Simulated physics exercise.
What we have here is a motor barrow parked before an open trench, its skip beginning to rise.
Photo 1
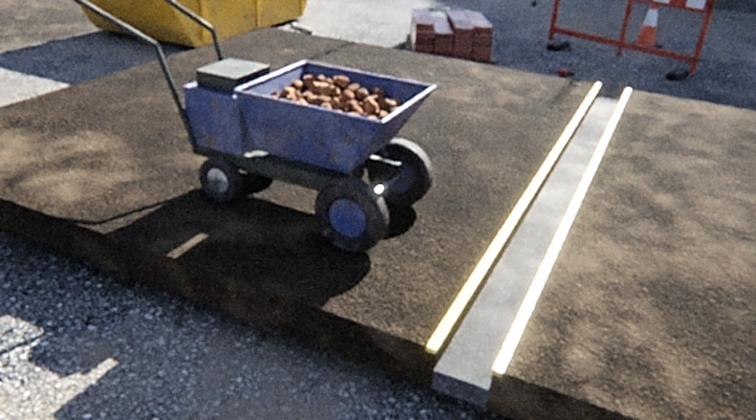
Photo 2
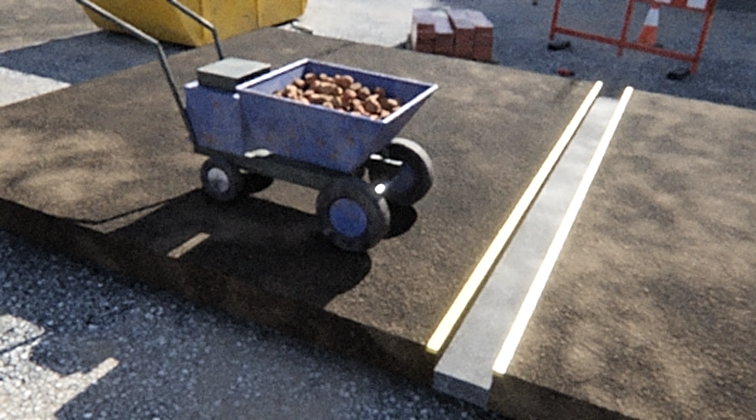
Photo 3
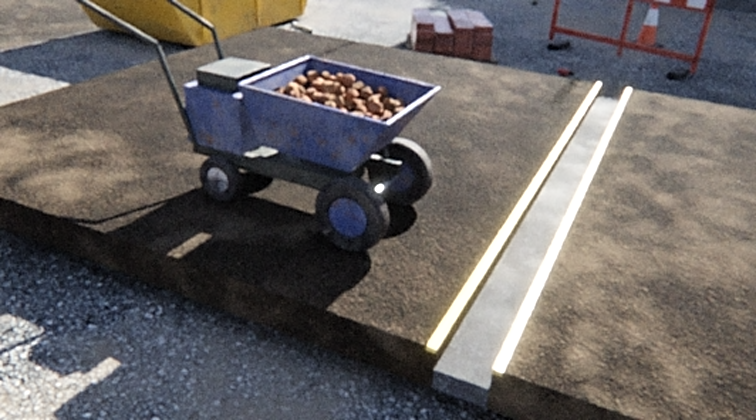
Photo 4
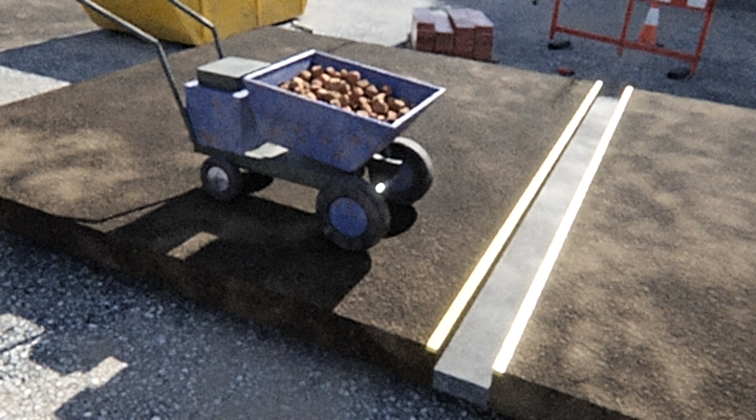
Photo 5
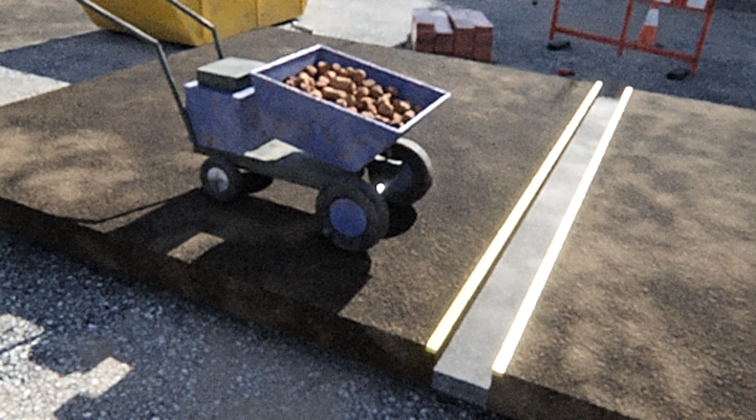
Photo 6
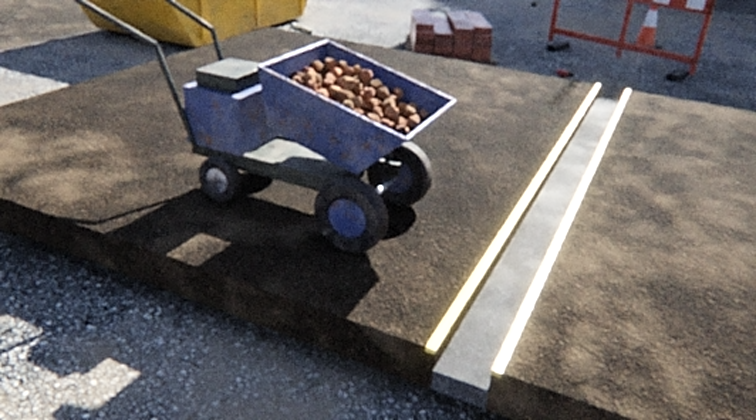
The blue skip of a small motor barrow slowly tilting forward, its brown clods still heaped inside, beside a narrow strip edged in yellow.
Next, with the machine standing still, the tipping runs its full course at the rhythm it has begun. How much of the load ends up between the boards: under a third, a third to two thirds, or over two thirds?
A third to two thirds.
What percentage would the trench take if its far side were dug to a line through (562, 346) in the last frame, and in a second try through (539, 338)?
70 and 70 percent.
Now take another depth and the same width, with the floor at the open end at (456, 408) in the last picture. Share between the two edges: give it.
80 per cent, roughly.
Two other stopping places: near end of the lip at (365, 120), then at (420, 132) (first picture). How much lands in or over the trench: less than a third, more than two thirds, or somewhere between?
In the first case between a third and two thirds, in the second case in the middle band.
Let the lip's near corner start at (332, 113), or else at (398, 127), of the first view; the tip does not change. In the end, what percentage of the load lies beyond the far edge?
First spot 0 per cent, second spot 20 per cent.
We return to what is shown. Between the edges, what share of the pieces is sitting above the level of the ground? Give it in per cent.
35 per cent, near enough.
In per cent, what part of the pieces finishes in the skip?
About 10 %.
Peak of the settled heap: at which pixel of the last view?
At about (495, 228).
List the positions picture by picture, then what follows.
In the first frame, lip of the skip at (381, 123), level; top of the load at (332, 93), clay clods; first edge of the trench at (455, 310); far edge at (517, 330), the trench under half as wide as the skip, and about half as deep as wide.
In the second frame, lip of the skip at (383, 124), level; top of the load at (334, 92).
In the third frame, lip of the skip at (386, 125), tipped barely; top of the load at (336, 91).
In the fourth frame, lip of the skip at (392, 128), tipped a little; top of the load at (330, 93).
In the fifth frame, lip of the skip at (399, 133), tipped a little; top of the load at (322, 88).
In the sixth frame, lip of the skip at (405, 140), tipped a little; top of the load at (328, 85); first edge of the trench at (454, 311); far edge at (516, 331).
Soon, skip tipped steeply; all in the skip.
A while on, skip tipped steeply; nearly all in the skip; a stray few short of the trench; a stray few in or heaped over the trench; a stray few falling.
Towards the end, skip tipped right over; about a third in the skip; a small part short of the trench; about half in or heaped over the trench; a small part beyond it; a stray few falling.
Finally, skip tipped right over; a small part in the skip; about a quarter short of the trench; about half in or heaped over the trench; a small part beyond it.
